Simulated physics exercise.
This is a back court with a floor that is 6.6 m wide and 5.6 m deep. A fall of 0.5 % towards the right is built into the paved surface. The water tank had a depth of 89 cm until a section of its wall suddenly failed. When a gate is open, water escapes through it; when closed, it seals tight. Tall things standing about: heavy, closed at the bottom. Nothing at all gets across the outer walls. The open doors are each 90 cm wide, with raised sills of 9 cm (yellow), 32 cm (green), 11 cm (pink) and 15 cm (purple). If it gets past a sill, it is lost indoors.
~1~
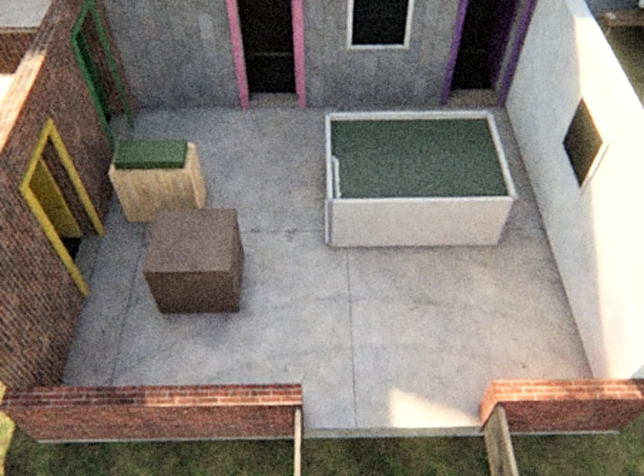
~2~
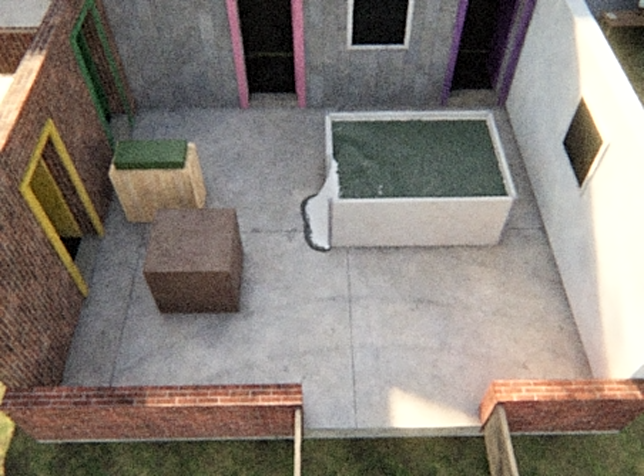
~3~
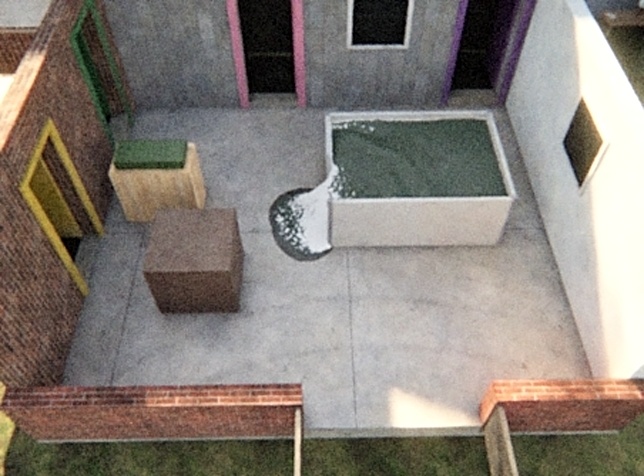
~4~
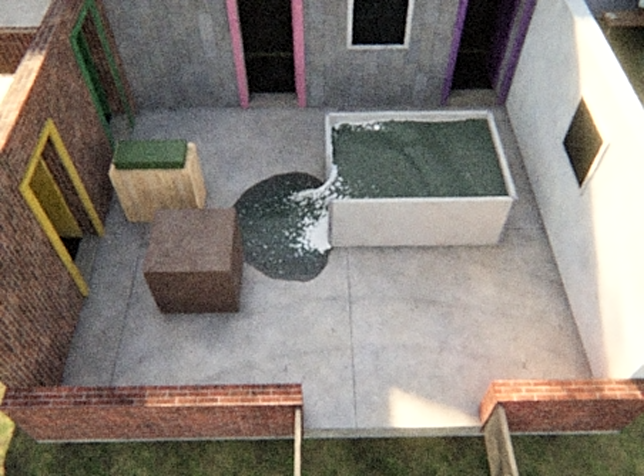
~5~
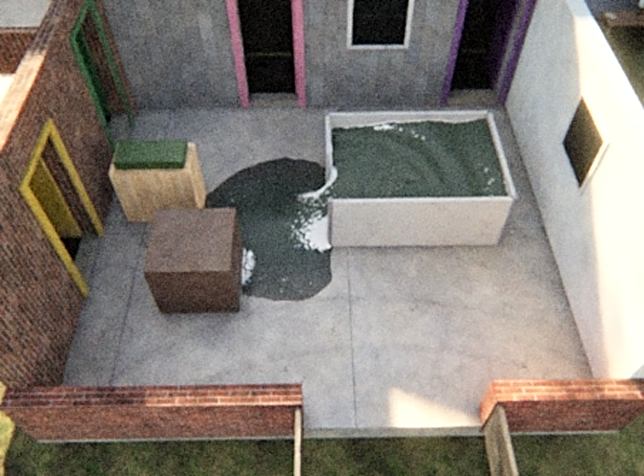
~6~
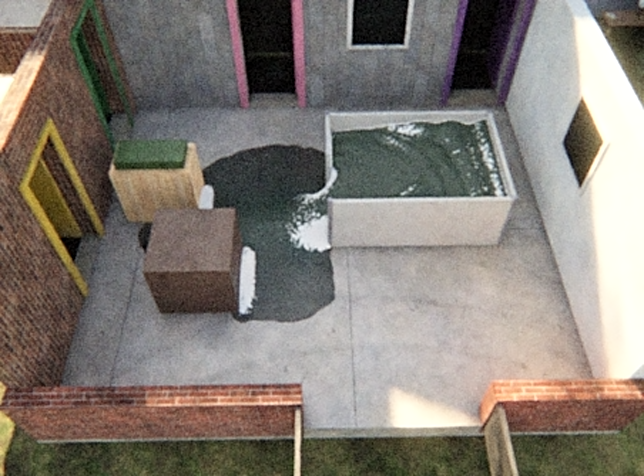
Dark green water pours from a gap at the left end of a white-walled tank, foaming onto the grey paved court, then spreads in a widening pool that reaches the brown block and the wooden box with a green top.
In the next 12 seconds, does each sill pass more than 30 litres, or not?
At the end, at the yellow door the limit will be outstripped, at the green door the limit will not be outstripped, at the pink door the limit will not be outstripped, at the purple door the limit will not be outstripped.
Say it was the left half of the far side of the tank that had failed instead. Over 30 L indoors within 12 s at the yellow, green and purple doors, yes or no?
Against that limit: Yellow below, green under, purple over.
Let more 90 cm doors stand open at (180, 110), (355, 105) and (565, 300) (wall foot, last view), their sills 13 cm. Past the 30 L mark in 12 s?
The first one exceeds it, the second one doesn't reach it, and the third one doesn't reach it.
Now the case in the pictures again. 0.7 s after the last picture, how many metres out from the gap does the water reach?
It's close to 4.0 metres.
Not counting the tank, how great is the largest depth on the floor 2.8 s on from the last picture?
Peak depth: Approx. 28 cm.
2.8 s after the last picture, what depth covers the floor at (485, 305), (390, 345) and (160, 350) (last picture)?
0, 1, 3 cm.
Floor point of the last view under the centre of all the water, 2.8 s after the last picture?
At about (307, 208).
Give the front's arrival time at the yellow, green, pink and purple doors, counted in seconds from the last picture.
So yellow at 0.2 s, green at 0.5 s, pink at 0.9 s, and purple at 4.5 s.
Then, 0.7 s after the last picture water covers 30 % of the floor and is deepest (46 cm) near (322, 232); yellow door 14 cm at the sill, 40 L in, green door 10 cm at the sill, 0 L in, pink door not reached, purple door not reached.
Then, 1.5 s after the last picture water covers 45 % of the floor and is deepest (38 cm) near (103, 234); yellow door 24 cm at the sill, 150 L in, green door 17 cm at the sill, 0 L in, pink door 3 cm at the sill, 0 L in, purple door not reached.
Then, 2.8 s after the last picture water covers 55 % of the floor and is deepest (28 cm) near (322, 232); yellow door 21 cm at the sill, 295 L in, green door 22 cm at the sill, 0 L in, pink door 8 cm at the sill, 0 L in, purple door not reached.
Then, 6.3 s after the last picture water covers 90 % of the floor and is deepest (16 cm) near (98, 254); yellow door 14 cm at the sill, 466 L in, green door 12 cm at the sill, 0 L in, pink door 11 cm at the sill, 4 L in, purple door 11 cm at the sill, 0 L in.
Then, 11.3 s after the last picture water covers 100 % of the floor and is deepest (12 cm) near (565, 313); yellow door 8 cm at the sill, 501 L in, green door 8 cm at the sill, 0 L in, pink door 5 cm at the sill, 5 L in, purple door 12 cm at the sill, 0 L in.
